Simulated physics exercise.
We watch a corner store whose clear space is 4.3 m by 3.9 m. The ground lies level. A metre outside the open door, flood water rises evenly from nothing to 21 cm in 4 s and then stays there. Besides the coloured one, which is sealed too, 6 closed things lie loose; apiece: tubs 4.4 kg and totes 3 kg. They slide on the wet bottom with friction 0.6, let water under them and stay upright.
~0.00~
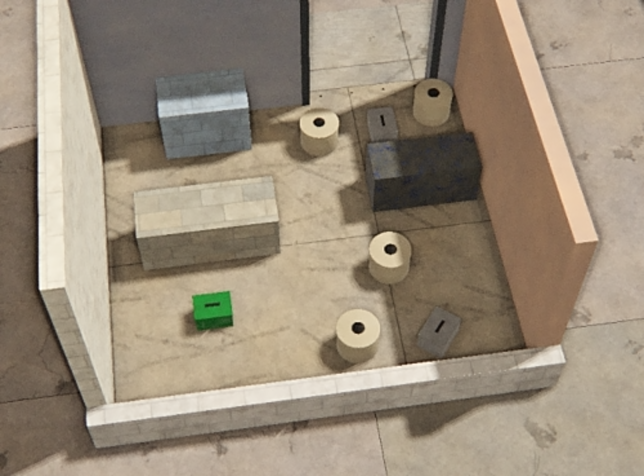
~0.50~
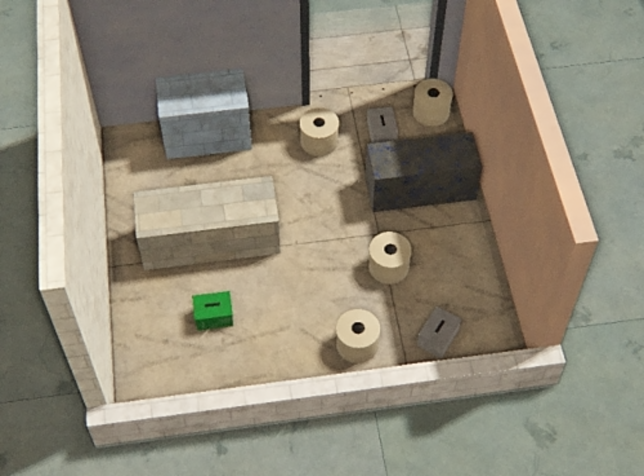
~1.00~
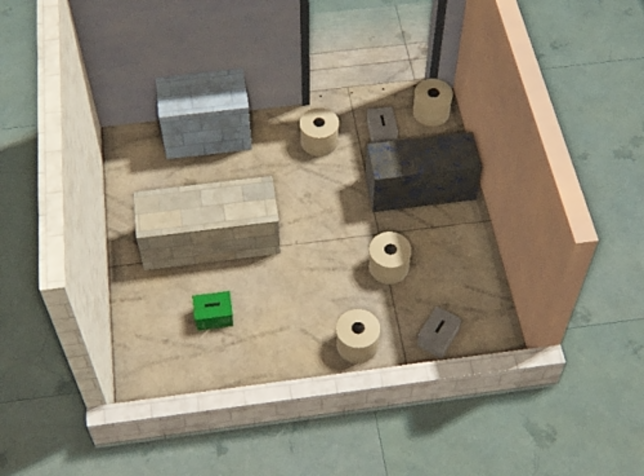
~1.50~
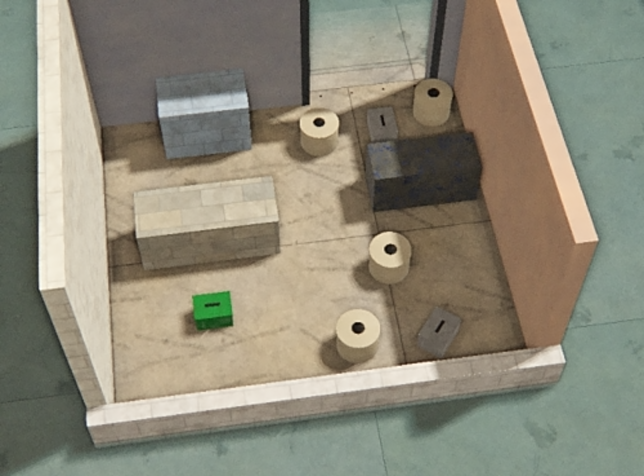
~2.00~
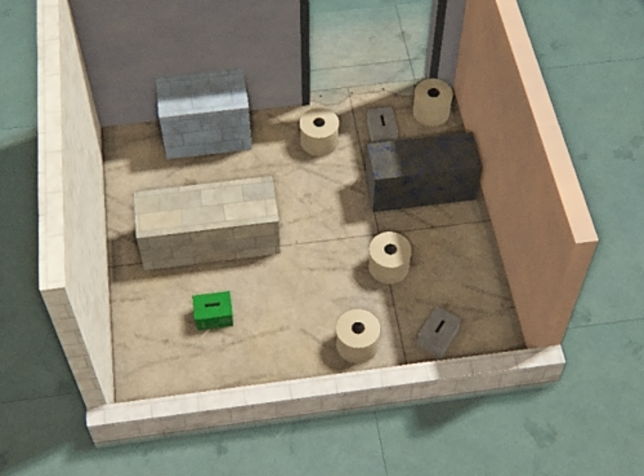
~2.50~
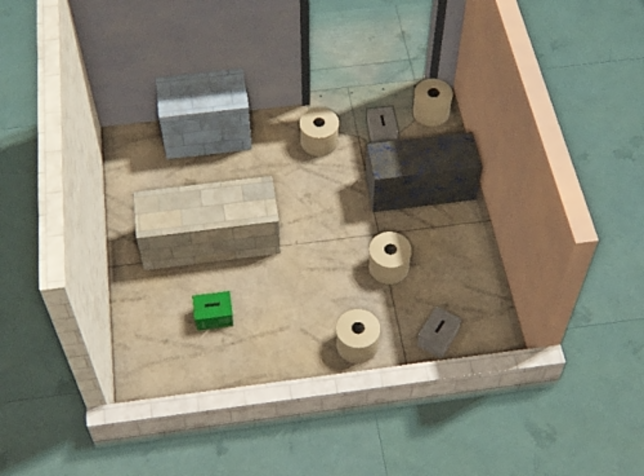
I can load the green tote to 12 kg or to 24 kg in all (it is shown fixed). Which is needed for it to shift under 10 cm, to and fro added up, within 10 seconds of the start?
I expect that the lower weight is enough.
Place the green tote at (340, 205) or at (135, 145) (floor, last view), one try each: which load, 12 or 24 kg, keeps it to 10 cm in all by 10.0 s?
In turn: Only the larger holds; only the larger holds.
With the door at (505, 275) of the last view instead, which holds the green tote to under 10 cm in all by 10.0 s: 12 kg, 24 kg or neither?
In that case only the higher weight holds it.
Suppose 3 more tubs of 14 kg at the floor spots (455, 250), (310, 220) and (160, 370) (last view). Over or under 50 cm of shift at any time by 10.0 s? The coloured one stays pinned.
In turn: Less, over, short of it.
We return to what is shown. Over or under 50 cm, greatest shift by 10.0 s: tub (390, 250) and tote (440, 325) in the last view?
In turn: Short of it, past it.
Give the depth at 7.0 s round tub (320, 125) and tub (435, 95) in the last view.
Roughly 5 and 13 cm.
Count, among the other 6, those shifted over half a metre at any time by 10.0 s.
That makes 4.
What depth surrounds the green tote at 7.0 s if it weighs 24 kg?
About 1 cm.
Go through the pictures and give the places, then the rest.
The green tote at (212, 305) rests on the ground; water covers 0.0 m2; 0 of 7 have shifted, in the first picture.
The green tote at (212, 305), on the bottom; water covers 0.0 m2; 0 of 7 have shifted, in the second picture.
The green tote at (212, 305) rests on the ground; 0.0 m2 under water; 0 of 7 have shifted, in the third picture.
The green tote at (212, 305) rests on the ground; water covers 0.0 m2; 0 of 7 have shifted, in the fourth picture.
The green tote at (212, 305) rests on the ground; water covers 0.0 m2; 0 of 7 have shifted, in the fifth picture.
The green tote at (212, 305), on the bottom; water covers 0.6 m2; 0 of 7 have shifted, in the sixth picture.
After 3.5 s the green tote would be 0 cm from its start with 12 kg and 0 cm from its start with 24 kg; 0 cm of water round it then.
After 4.5 s the green tote would be 0 cm from its start with 12 kg and 0 cm from its start with 24 kg; 0 cm of water round it then.
After 7.0 s the green tote would be 0 cm from its start with 12 kg and 0 cm from its start with 24 kg; 1 cm of water round it then.
After 10.0 s the green tote would be 0 cm from its start with 12 kg and 0 cm from its start with 24 kg; 5 cm of water round it then.
